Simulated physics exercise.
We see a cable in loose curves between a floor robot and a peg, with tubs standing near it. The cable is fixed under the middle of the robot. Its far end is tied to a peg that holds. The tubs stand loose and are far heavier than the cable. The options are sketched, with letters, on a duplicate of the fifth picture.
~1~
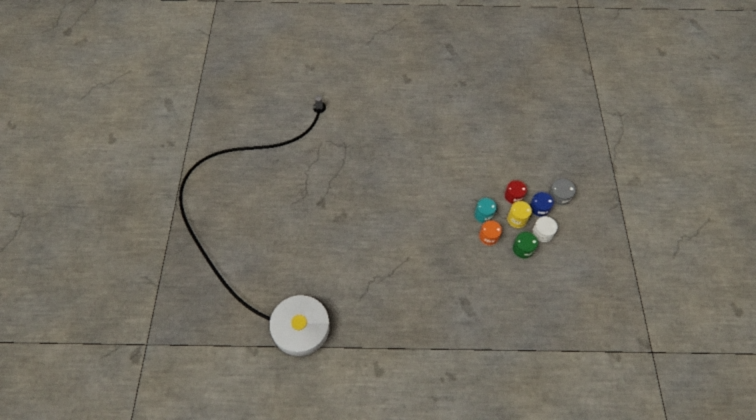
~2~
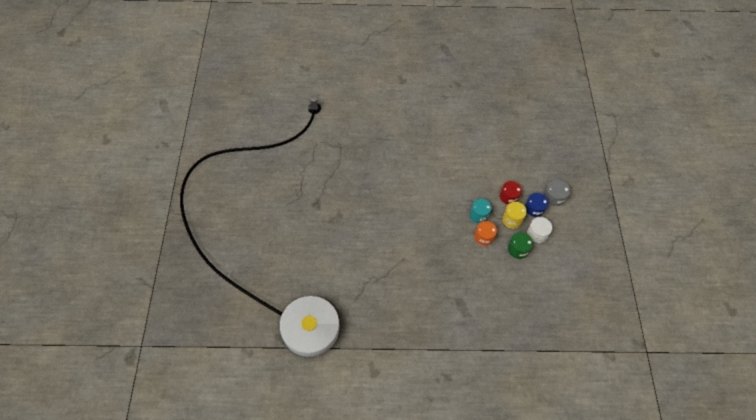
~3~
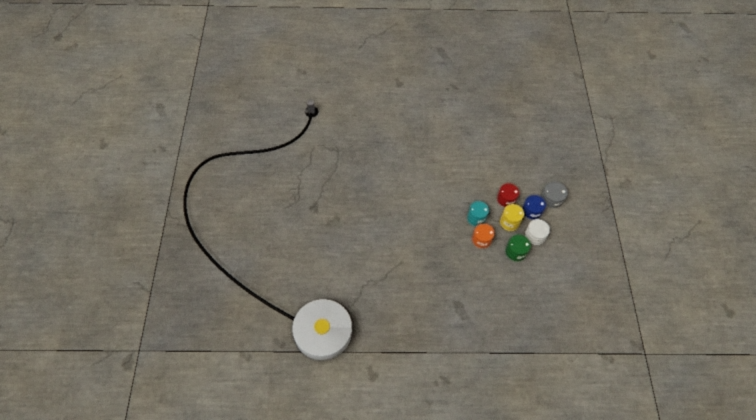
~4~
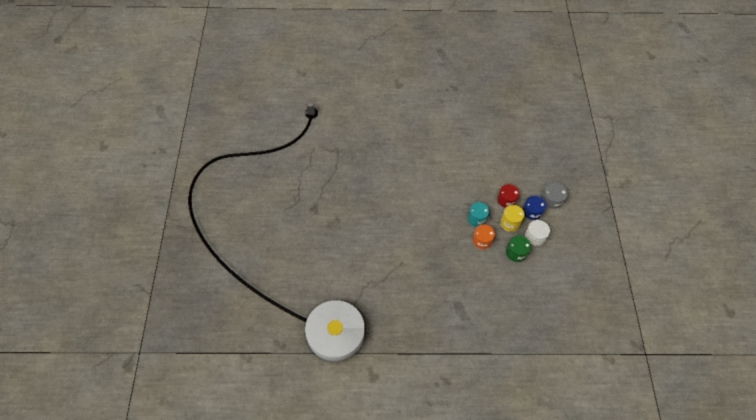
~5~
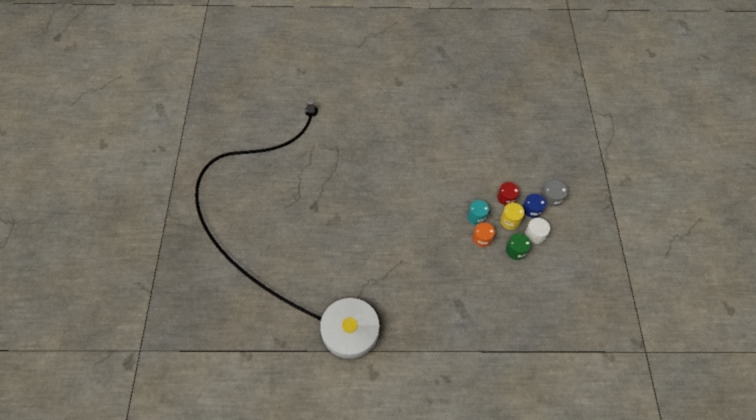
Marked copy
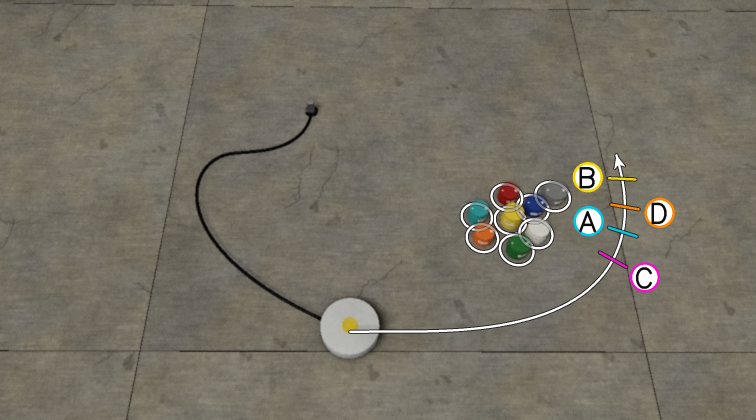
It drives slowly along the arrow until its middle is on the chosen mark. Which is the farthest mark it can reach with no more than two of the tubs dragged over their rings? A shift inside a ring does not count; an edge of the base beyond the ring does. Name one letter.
It can go as far as D.
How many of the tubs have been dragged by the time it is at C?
The count is none.
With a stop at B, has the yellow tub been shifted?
Yes.
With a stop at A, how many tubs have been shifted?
The count is none.
On the copy, A at (623, 232); B at (622, 179); C at (613, 260); D at (625, 207); the route from (350, 332) via (568, 303) to (616, 155).
On D. First, robot (482, 325).
Then, robot (596, 282).
Finally, robot (628, 202); green tub (518, 234); orange tub (485, 232); one over the rings.
By contrast, A is within the limit but short; B has six over the rings; C is within the limit but short.
